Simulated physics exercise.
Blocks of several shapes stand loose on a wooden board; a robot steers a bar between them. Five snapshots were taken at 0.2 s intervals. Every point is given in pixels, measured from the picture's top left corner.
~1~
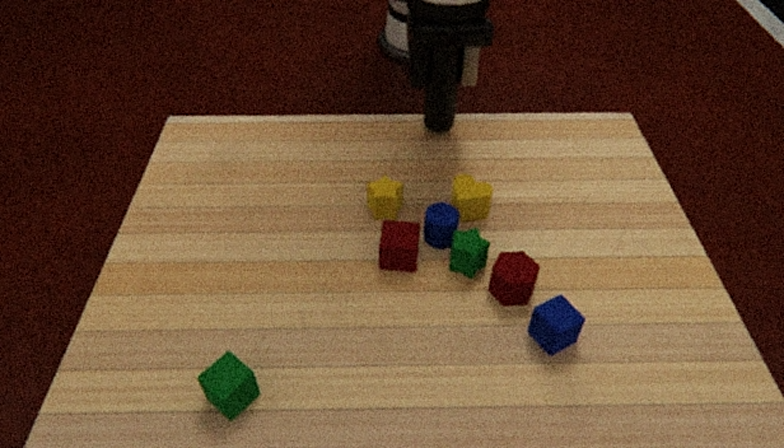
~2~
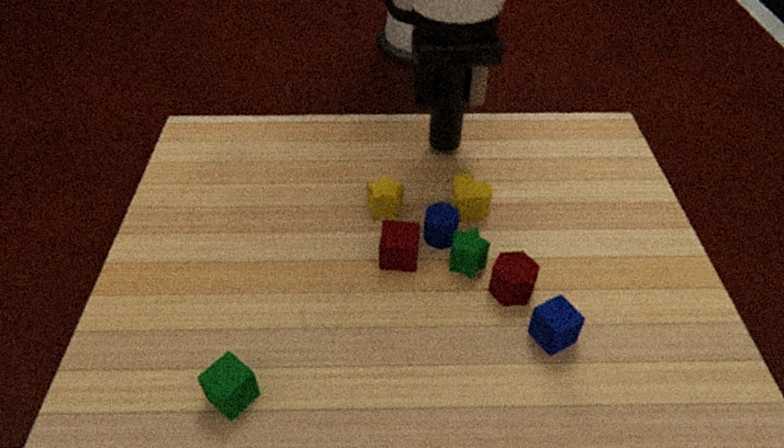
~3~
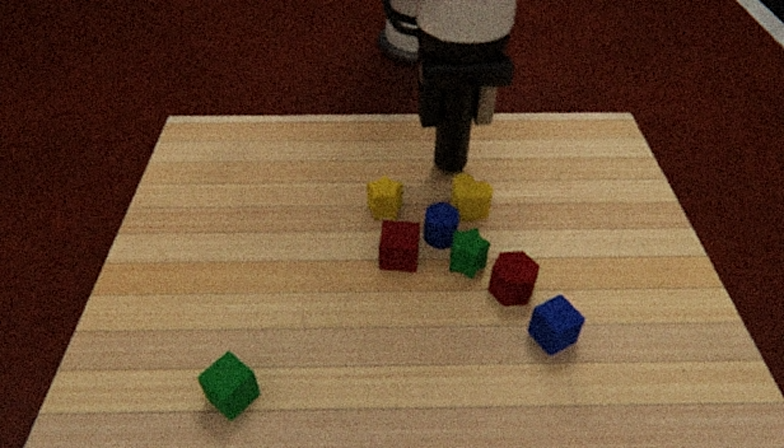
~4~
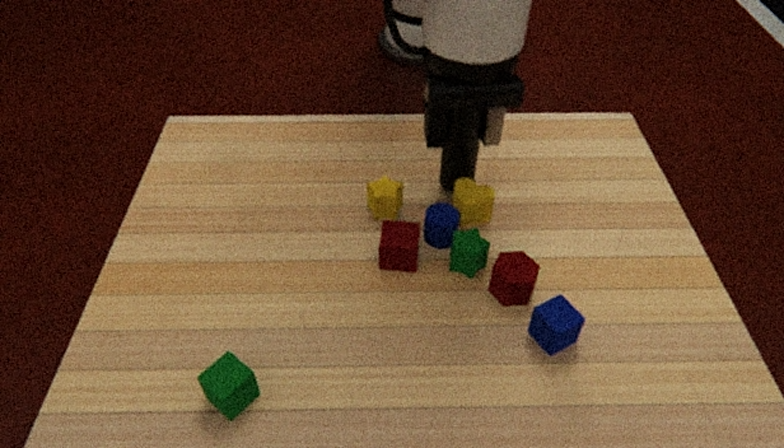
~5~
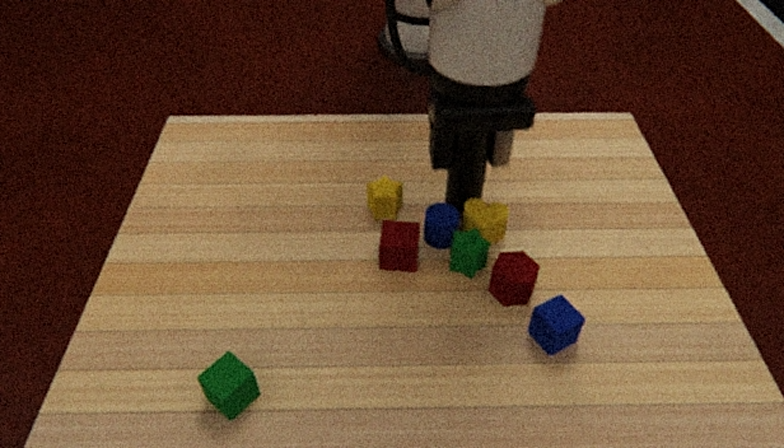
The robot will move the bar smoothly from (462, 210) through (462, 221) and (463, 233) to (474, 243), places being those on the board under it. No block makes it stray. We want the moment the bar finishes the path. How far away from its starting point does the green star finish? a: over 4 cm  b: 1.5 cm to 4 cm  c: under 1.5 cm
c.
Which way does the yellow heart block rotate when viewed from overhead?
Counterclockwise rotation.
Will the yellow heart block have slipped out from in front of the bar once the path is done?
No, that is not how it ends up.
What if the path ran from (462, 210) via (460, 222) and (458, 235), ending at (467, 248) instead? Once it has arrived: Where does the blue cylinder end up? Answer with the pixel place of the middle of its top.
Around pixel (430, 228).
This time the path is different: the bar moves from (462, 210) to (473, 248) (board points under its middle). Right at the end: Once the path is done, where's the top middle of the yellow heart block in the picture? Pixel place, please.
Just about (511, 235).
On the path given first. Halfway along, bar at (463, 220); blue cylinder at (438, 220); yellow heart block at (495, 222), turned 40° anticlockwise.
At the end, bar at (475, 236); blue cylinder at (436, 224); green star at (470, 247), turned 35° clockwise; yellow heart block at (511, 231), turned 75° anticlockwise; red hexagonal block not moved.
